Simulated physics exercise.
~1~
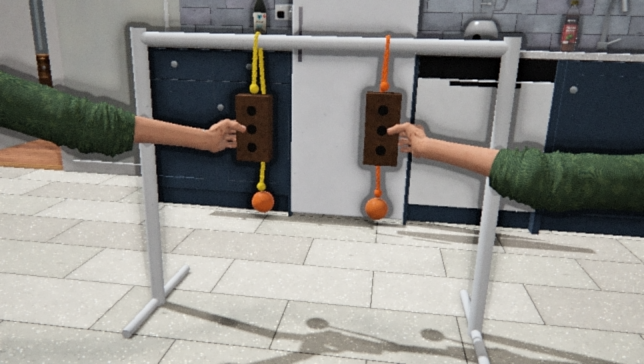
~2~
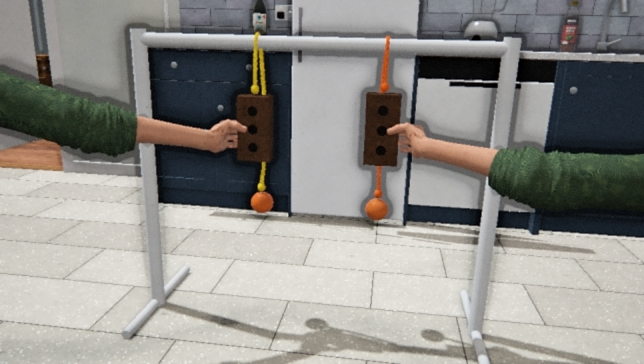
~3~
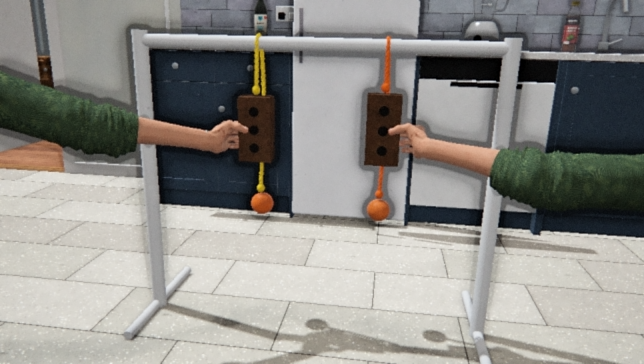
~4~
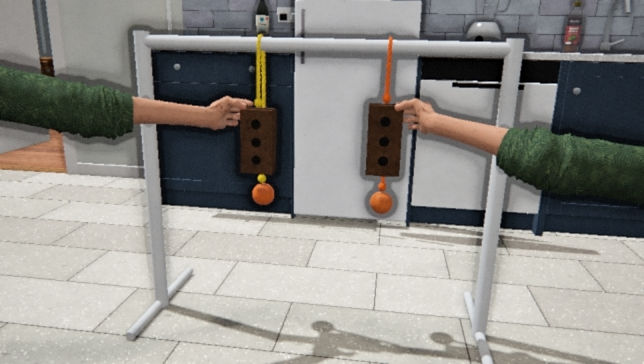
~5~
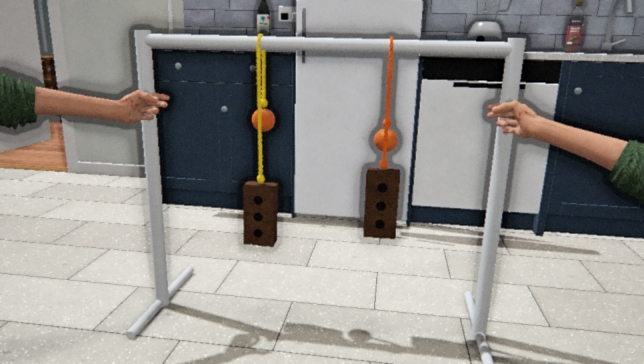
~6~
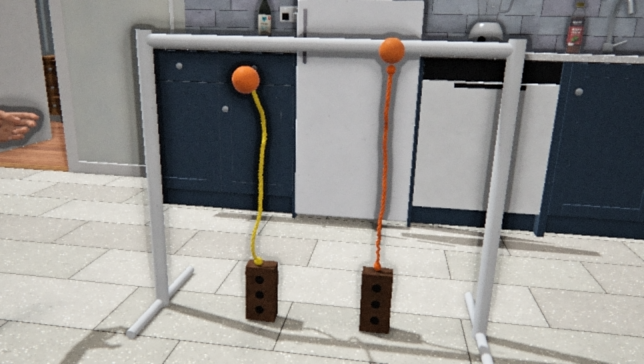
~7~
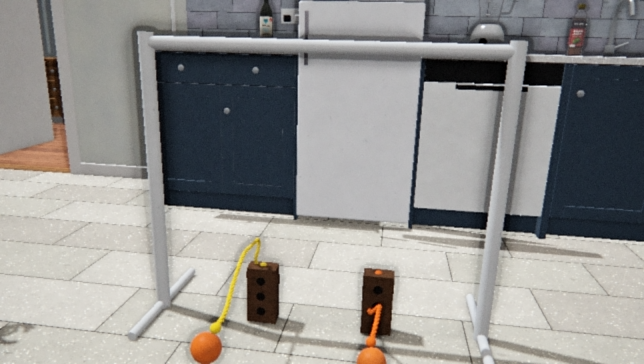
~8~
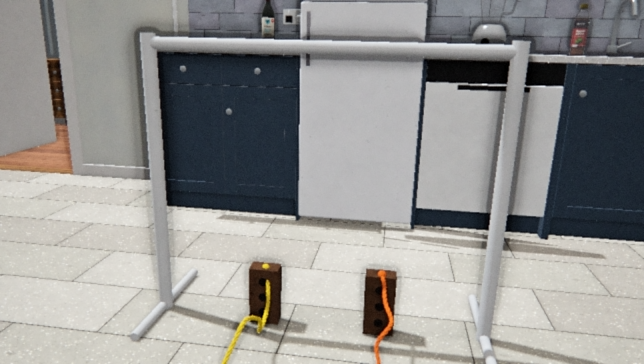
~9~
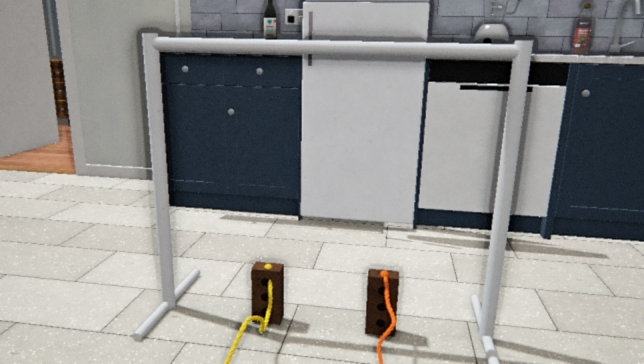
Two dark bricks on yellow and orange ropes dropping from a rail once hands release them, ending upright on the tiled floor.
